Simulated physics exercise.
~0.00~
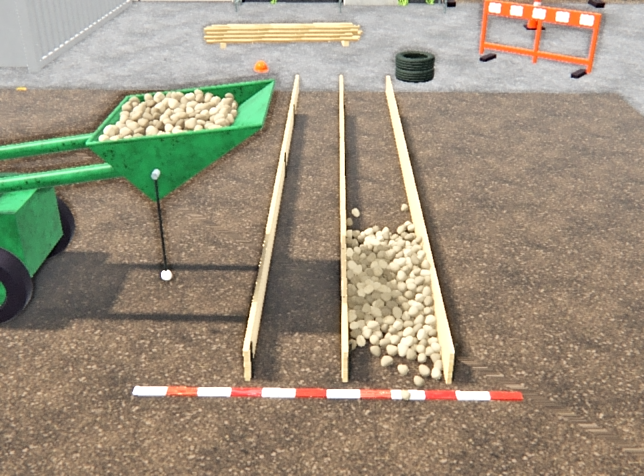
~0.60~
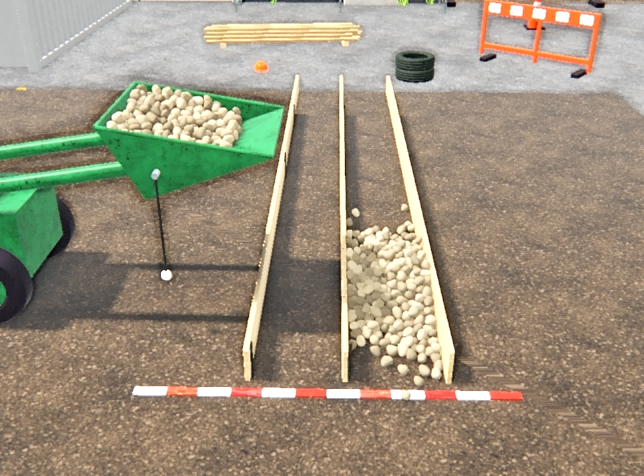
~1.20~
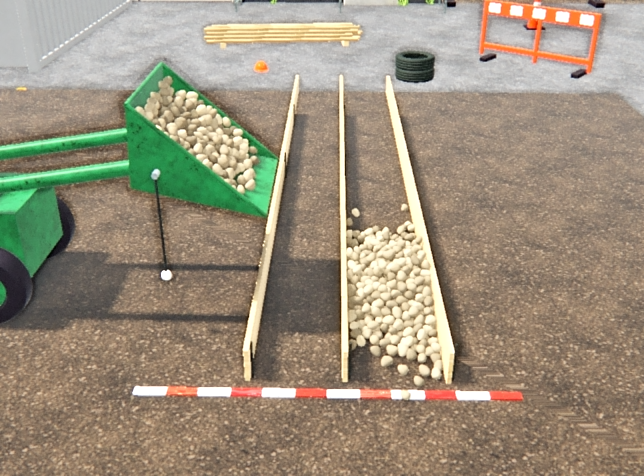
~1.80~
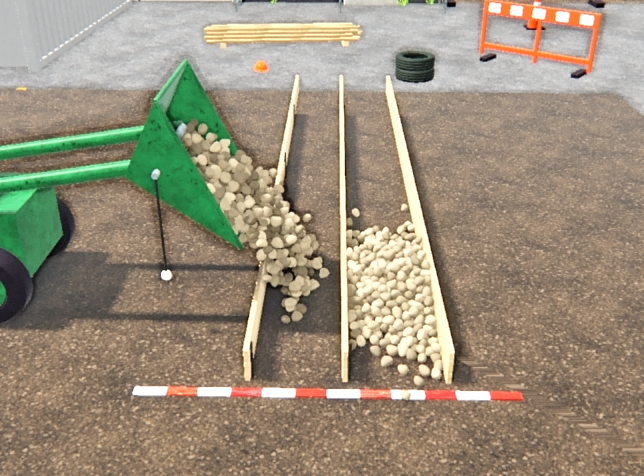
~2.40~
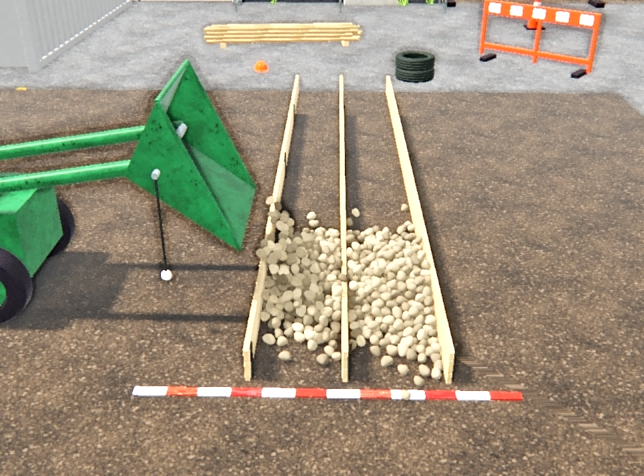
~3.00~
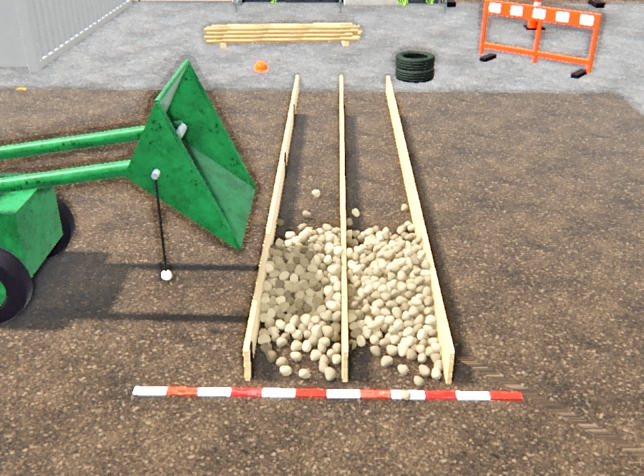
A green loader's bucket full of pale stones tipped steeply down to the right and poured its load over the left board into the empty near bay, leaving the bucket empty and both bays holding stones side by side.
